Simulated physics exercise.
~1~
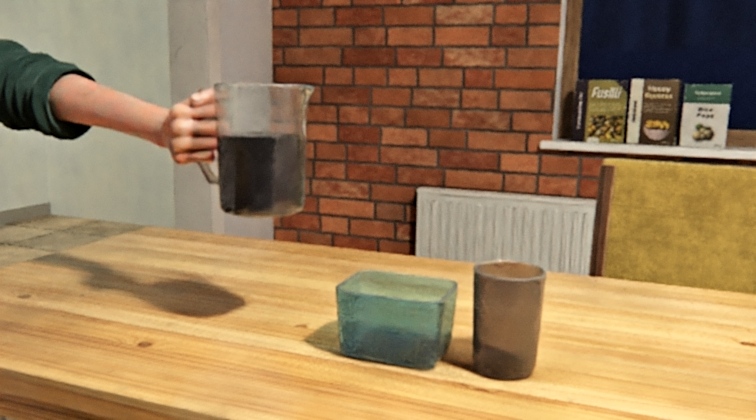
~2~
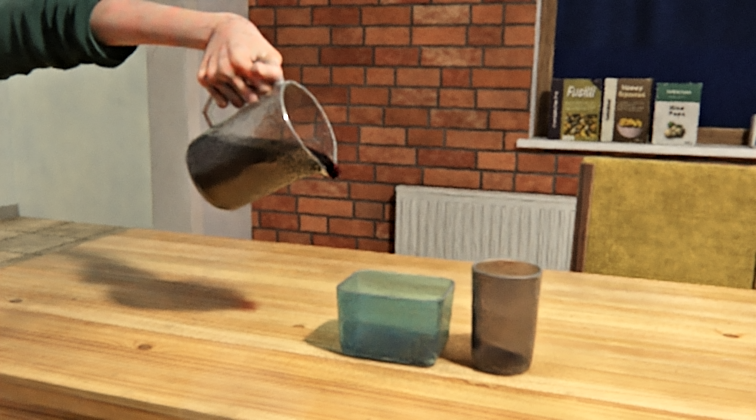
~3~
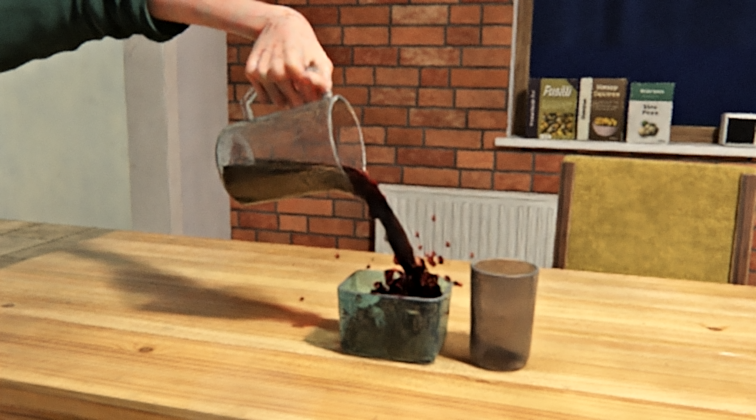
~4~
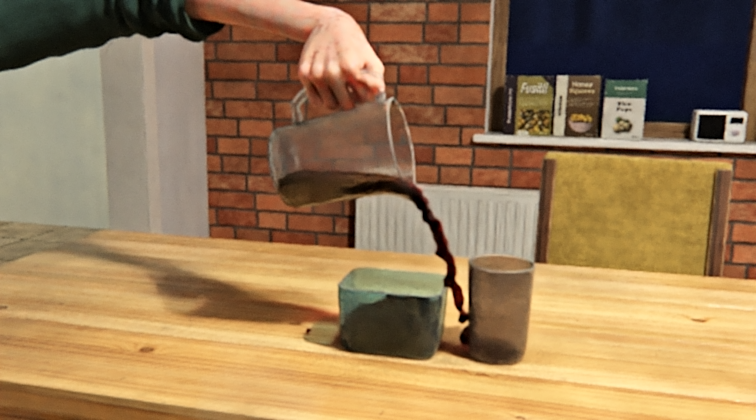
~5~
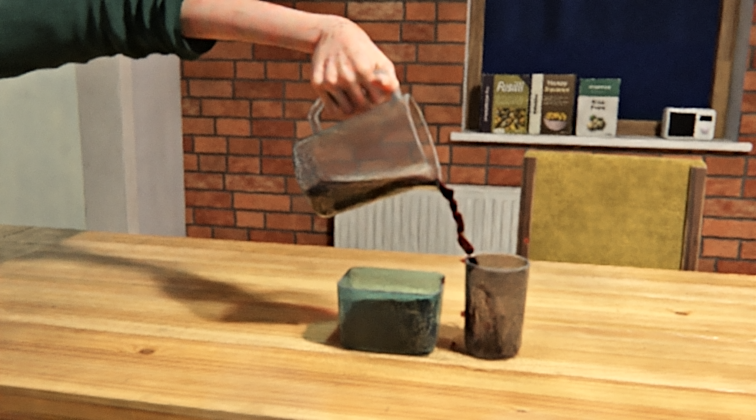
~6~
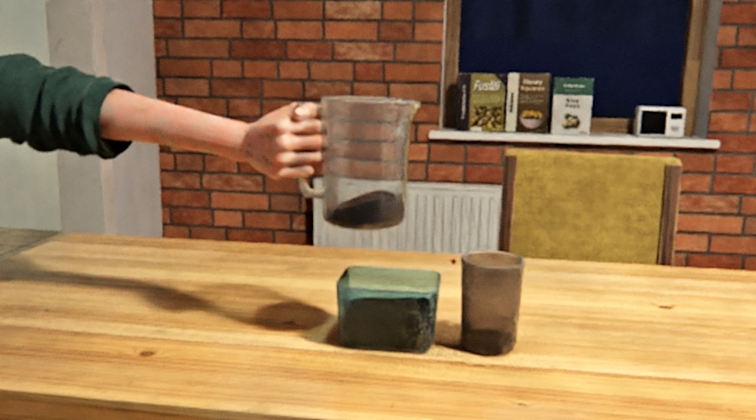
A wooden table stands before a red brick wall with a white radiator, a mustard chair and a dark window, seen from the front and slightly above as the view drifts sideways. A blue-green food box sits left of a brownish drinking glass, while a hand in a green sleeve holds a clear pitcher of dark wine. The hand tips the pitcher rightward, and wine splashes into the box. Moving right, the stream crosses the gap, running down outside the glass before entering it. Finally the pitcher swings nearly upright, keeping a little wine, with the box darkly filled and some wine in the glass.
